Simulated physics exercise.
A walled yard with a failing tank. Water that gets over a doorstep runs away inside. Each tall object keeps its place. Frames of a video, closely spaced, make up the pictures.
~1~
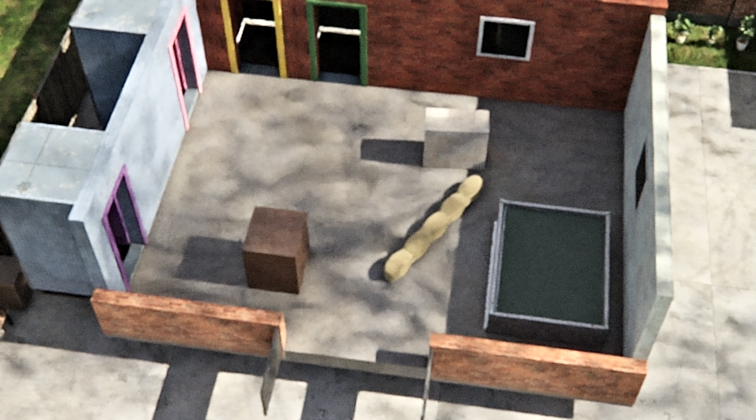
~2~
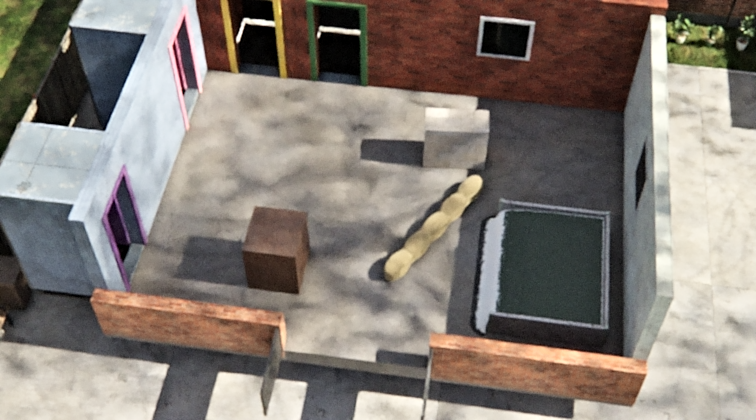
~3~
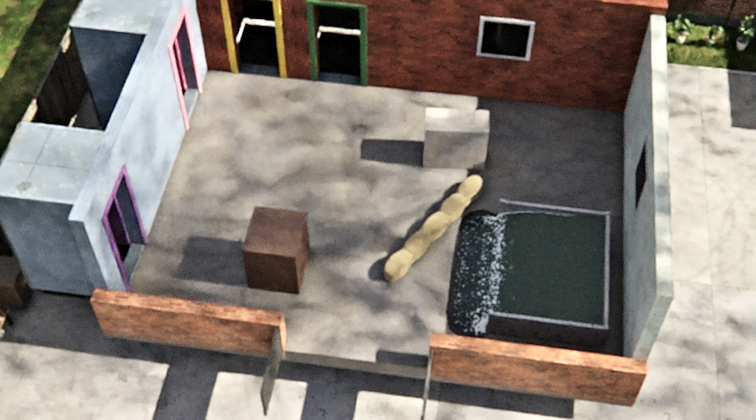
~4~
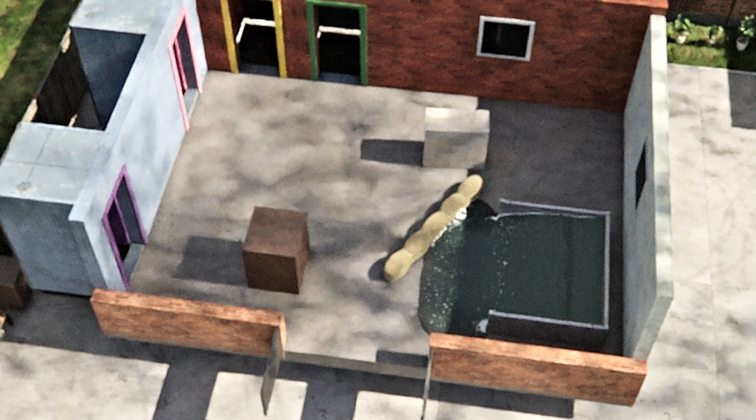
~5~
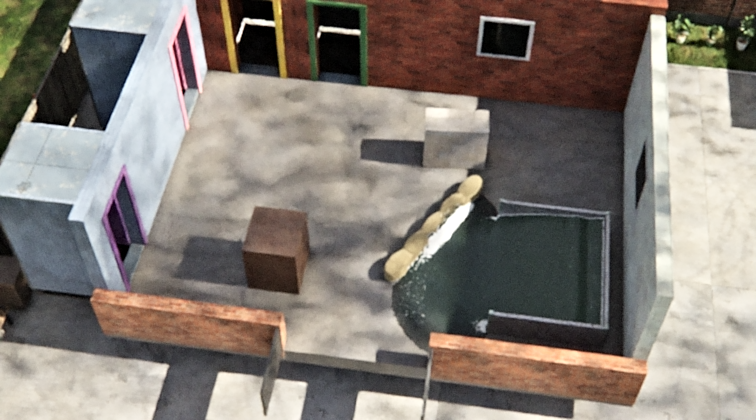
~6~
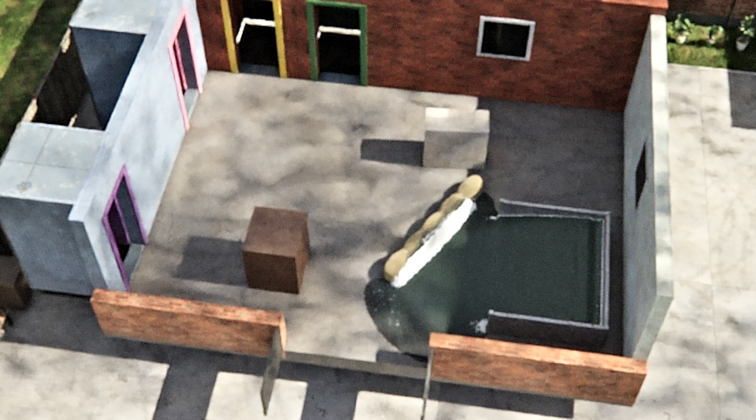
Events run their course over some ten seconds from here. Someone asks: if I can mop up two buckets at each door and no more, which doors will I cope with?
In order: I expect the purple door to see over two buckets. I expect the green door to see two buckets at most. I expect the pink door to see two buckets at most. I expect the yellow door to see two buckets at most.
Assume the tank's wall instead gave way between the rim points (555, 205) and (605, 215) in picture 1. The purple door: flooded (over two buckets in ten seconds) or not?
In that case purple misses the mark.
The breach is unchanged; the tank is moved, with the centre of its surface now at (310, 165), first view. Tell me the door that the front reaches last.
The one in green.
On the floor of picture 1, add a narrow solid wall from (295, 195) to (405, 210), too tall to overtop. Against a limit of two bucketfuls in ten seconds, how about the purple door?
Taken separately, purple rises above the limit.
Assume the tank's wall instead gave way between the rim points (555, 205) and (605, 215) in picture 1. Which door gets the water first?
It would be the one in green.
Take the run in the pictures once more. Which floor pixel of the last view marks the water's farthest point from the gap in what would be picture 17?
The wet edge reaches furthest near (171, 322).
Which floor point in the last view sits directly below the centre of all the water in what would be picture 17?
The water's middle lies around (467, 278).
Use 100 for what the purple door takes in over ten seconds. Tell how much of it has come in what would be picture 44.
Some 75 per cent.
A moment on, water covers 20 % of the floor; the purple door not reached, the green door not reached, the pink door not reached, the yellow door not reached.
Next, water covers 30 % of the floor; the purple door not reached, the green door not reached, the pink door not reached, the yellow door not reached.
Then, water covers 40 % of the floor; the purple door under two buckets in, the green door not reached, the pink door not reached, the yellow door not reached.
Later, water covers 45 % of the floor; the purple door over two buckets in, the green door not reached, the pink door not reached, the yellow door not reached.
In the end, water covers 60 % of the floor; the purple door over two buckets in, the green door not reached, the pink door wet at the sill, nothing in, the yellow door not reached.
